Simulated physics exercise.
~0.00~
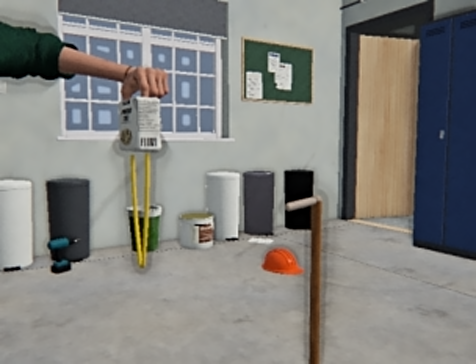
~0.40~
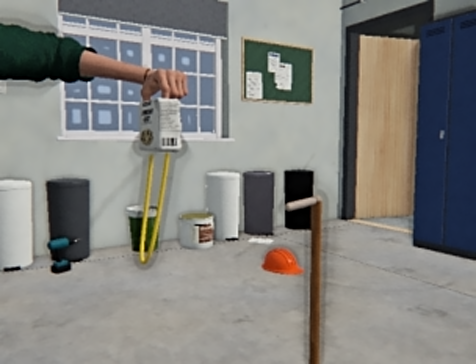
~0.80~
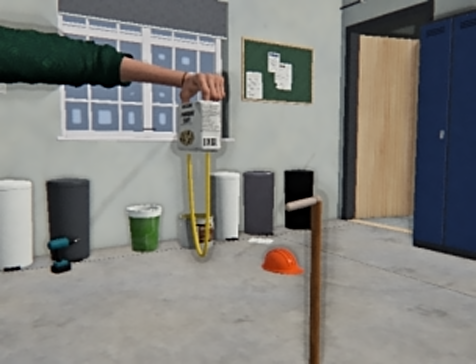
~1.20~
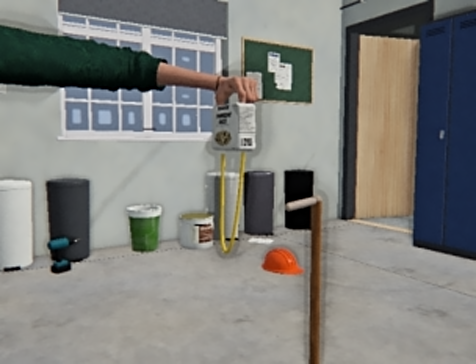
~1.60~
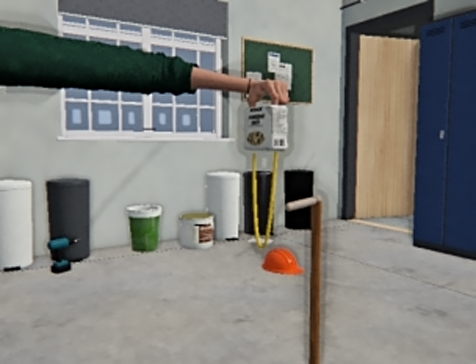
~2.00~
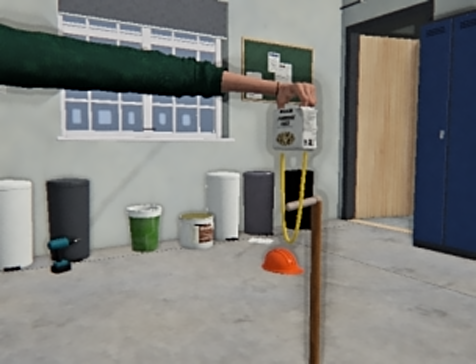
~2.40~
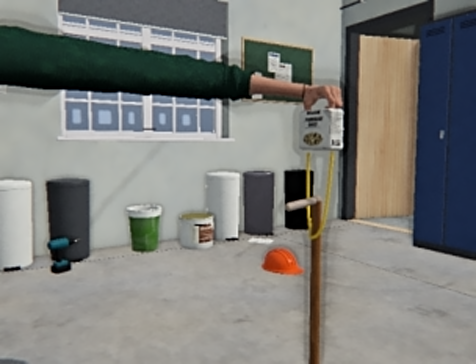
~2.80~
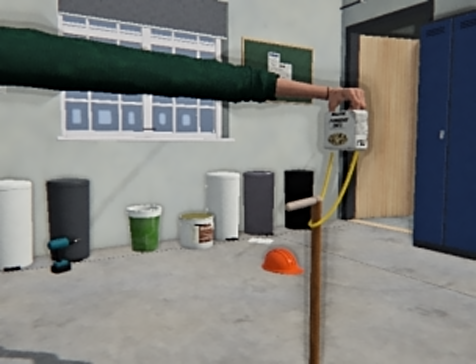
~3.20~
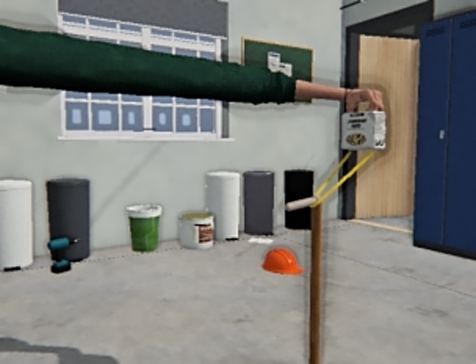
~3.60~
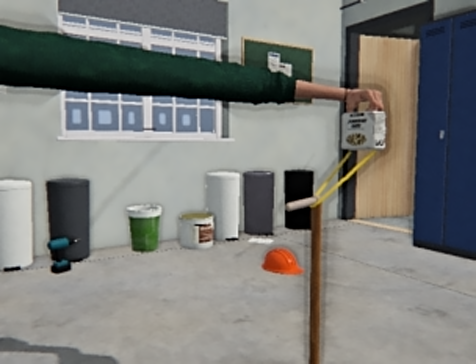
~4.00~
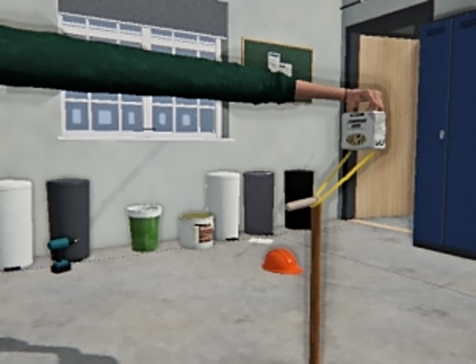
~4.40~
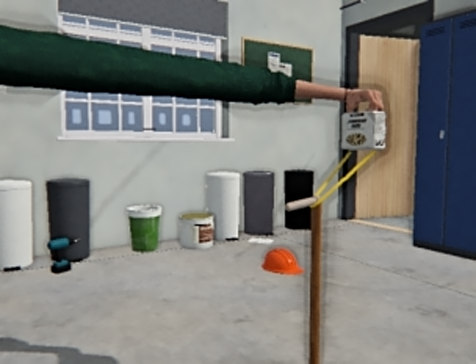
In a grey-walled workshop with bins, buckets and an orange hard hat on the floor, a hand in a dark green sleeve holds up a white pouch with a long yellow loop hanging beneath it. The arm carries the pouch steadily right, toward a short wooden post with a bar at its top. The pouch passes over the post, but the low-hanging loop catches on it. As the hand continues a little farther, the loop slants and draws tight. The hand stops with the pouch past the post, still upright and held back by the snagged loop.
